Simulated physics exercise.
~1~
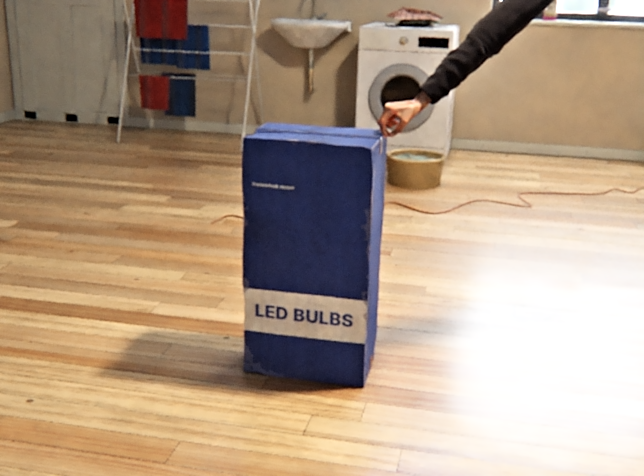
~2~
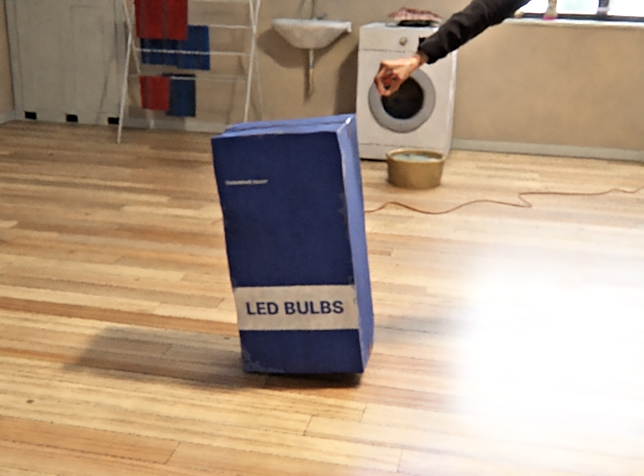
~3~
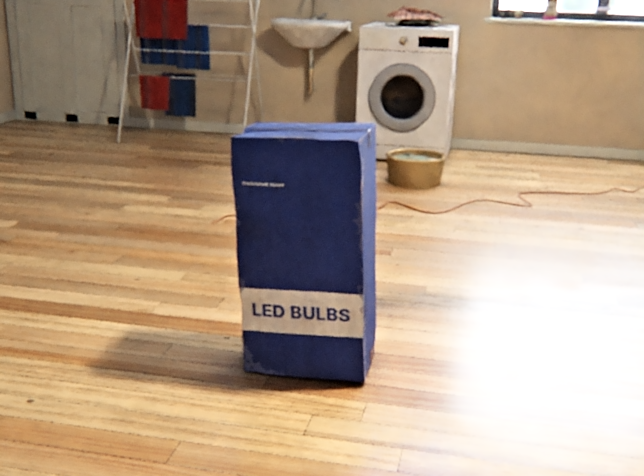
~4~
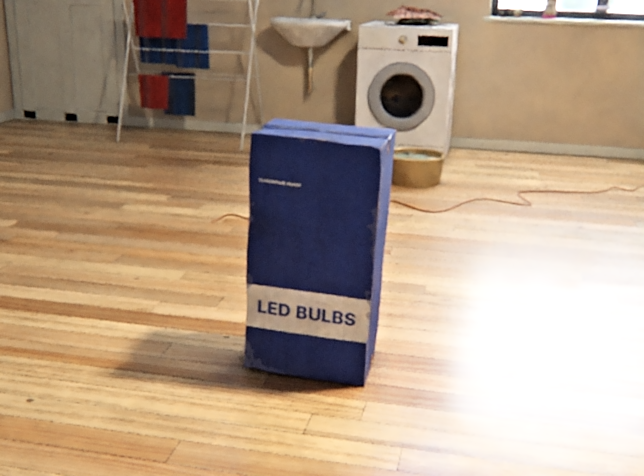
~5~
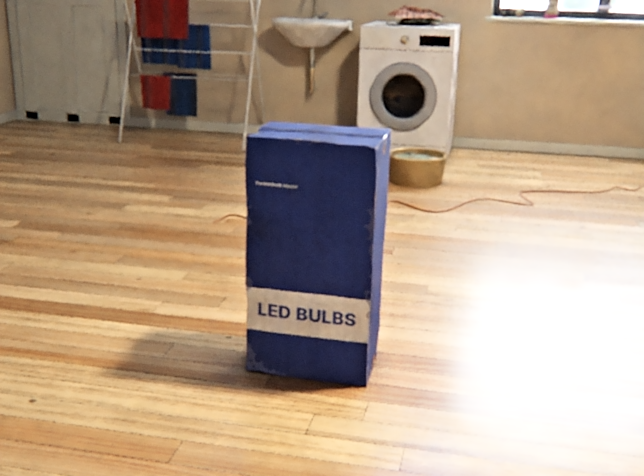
A tall blue box labelled LED BULBS tips to the left on a wooden floor as a hand lets go of its top and draws back out of view, then rocks back to the right, wobbles slightly and settles upright on its base.
